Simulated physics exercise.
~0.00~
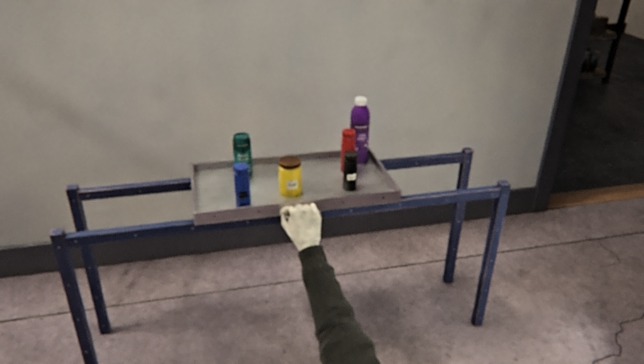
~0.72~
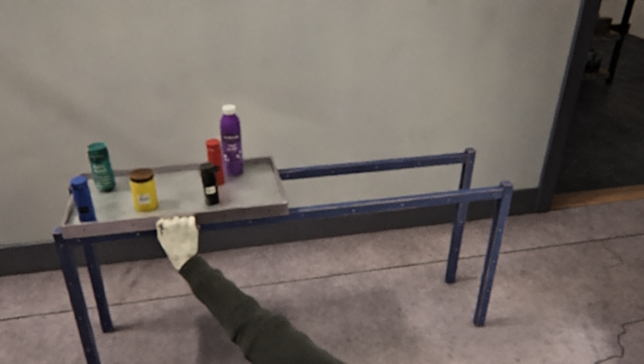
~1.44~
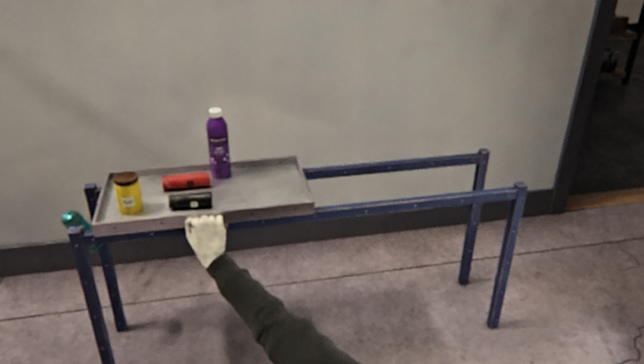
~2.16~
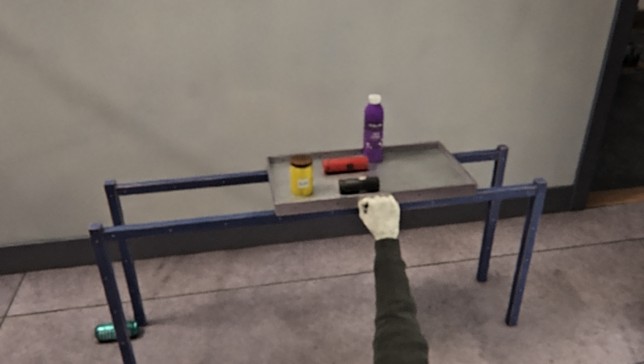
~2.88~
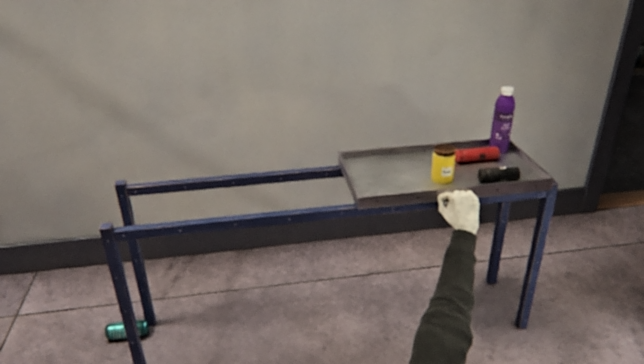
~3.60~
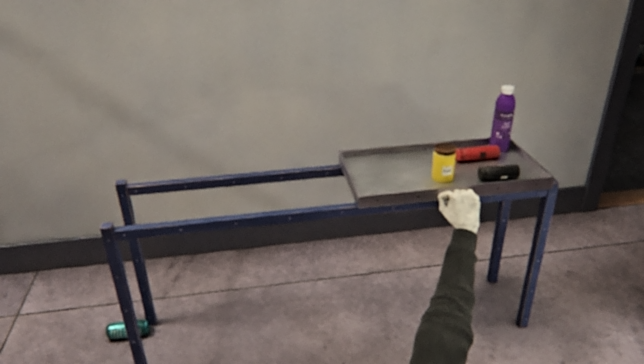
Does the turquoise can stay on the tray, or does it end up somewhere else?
It ends up somewhere else. The turquoise can goes over the left side of the tray and is left lying on the floor by the legs of the frame.
